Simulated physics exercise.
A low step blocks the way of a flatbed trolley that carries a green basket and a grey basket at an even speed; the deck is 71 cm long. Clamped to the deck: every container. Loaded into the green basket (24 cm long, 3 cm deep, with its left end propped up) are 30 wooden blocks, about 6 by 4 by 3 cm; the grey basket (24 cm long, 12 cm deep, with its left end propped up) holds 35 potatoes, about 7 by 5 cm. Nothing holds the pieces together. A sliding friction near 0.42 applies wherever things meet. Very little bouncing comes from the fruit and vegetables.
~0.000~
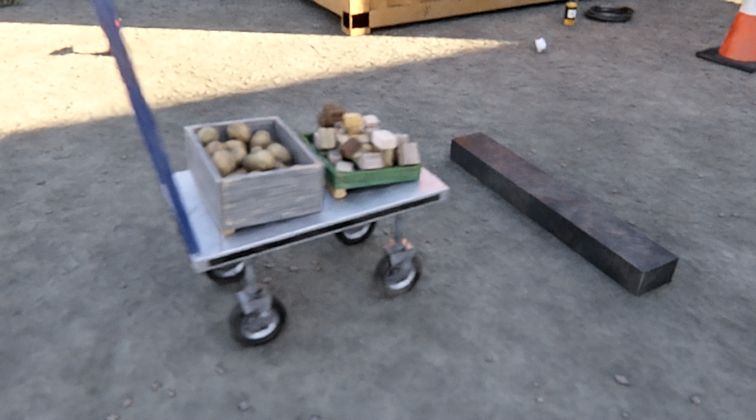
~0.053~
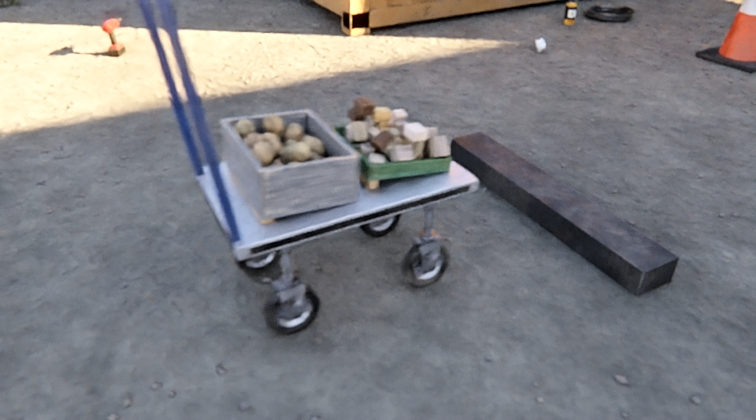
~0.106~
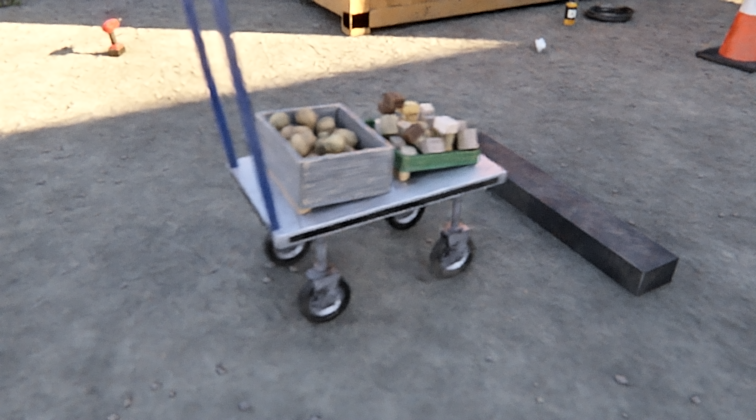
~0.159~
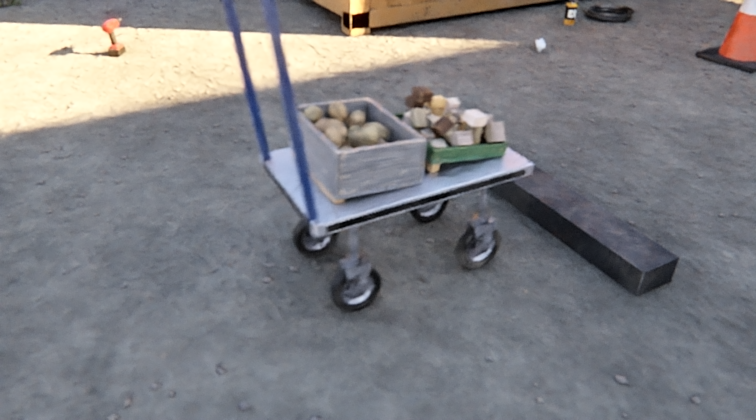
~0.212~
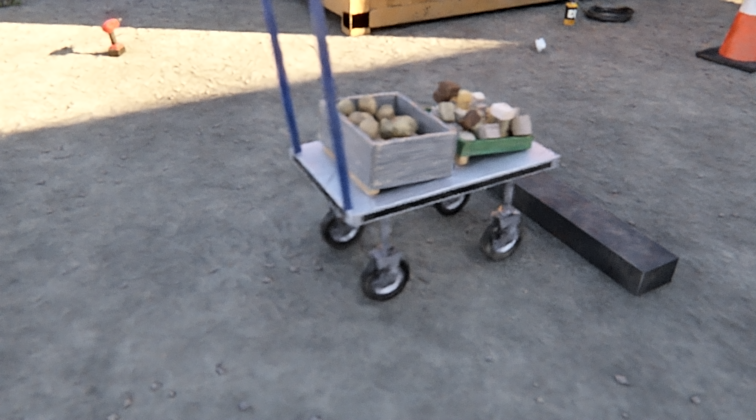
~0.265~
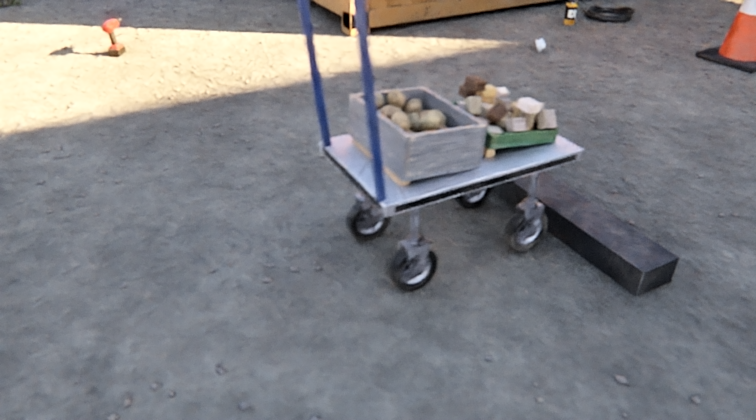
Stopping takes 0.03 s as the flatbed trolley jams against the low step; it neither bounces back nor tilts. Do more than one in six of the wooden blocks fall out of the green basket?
Yes.
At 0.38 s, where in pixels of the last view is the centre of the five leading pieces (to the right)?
(563, 95).
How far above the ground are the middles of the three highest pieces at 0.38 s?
I'd say near 56 cm.
After 0.28 s, impact.
After 0.38 s, 6 of 30 out of the green basket and 0 of 35 out of the grey basket.
After 0.50 s, 9 of 30 out of the green basket and 3 of 35 out of the grey basket.
After 0.73 s, 11 of 30 out of the green basket and 3 of 35 out of the grey basket.
Outcome (at 1.24 s), 11 of 30 out of the green basket and 3 of 35 out of the grey basket. Asked share, 11 of 30, 37 per cent.
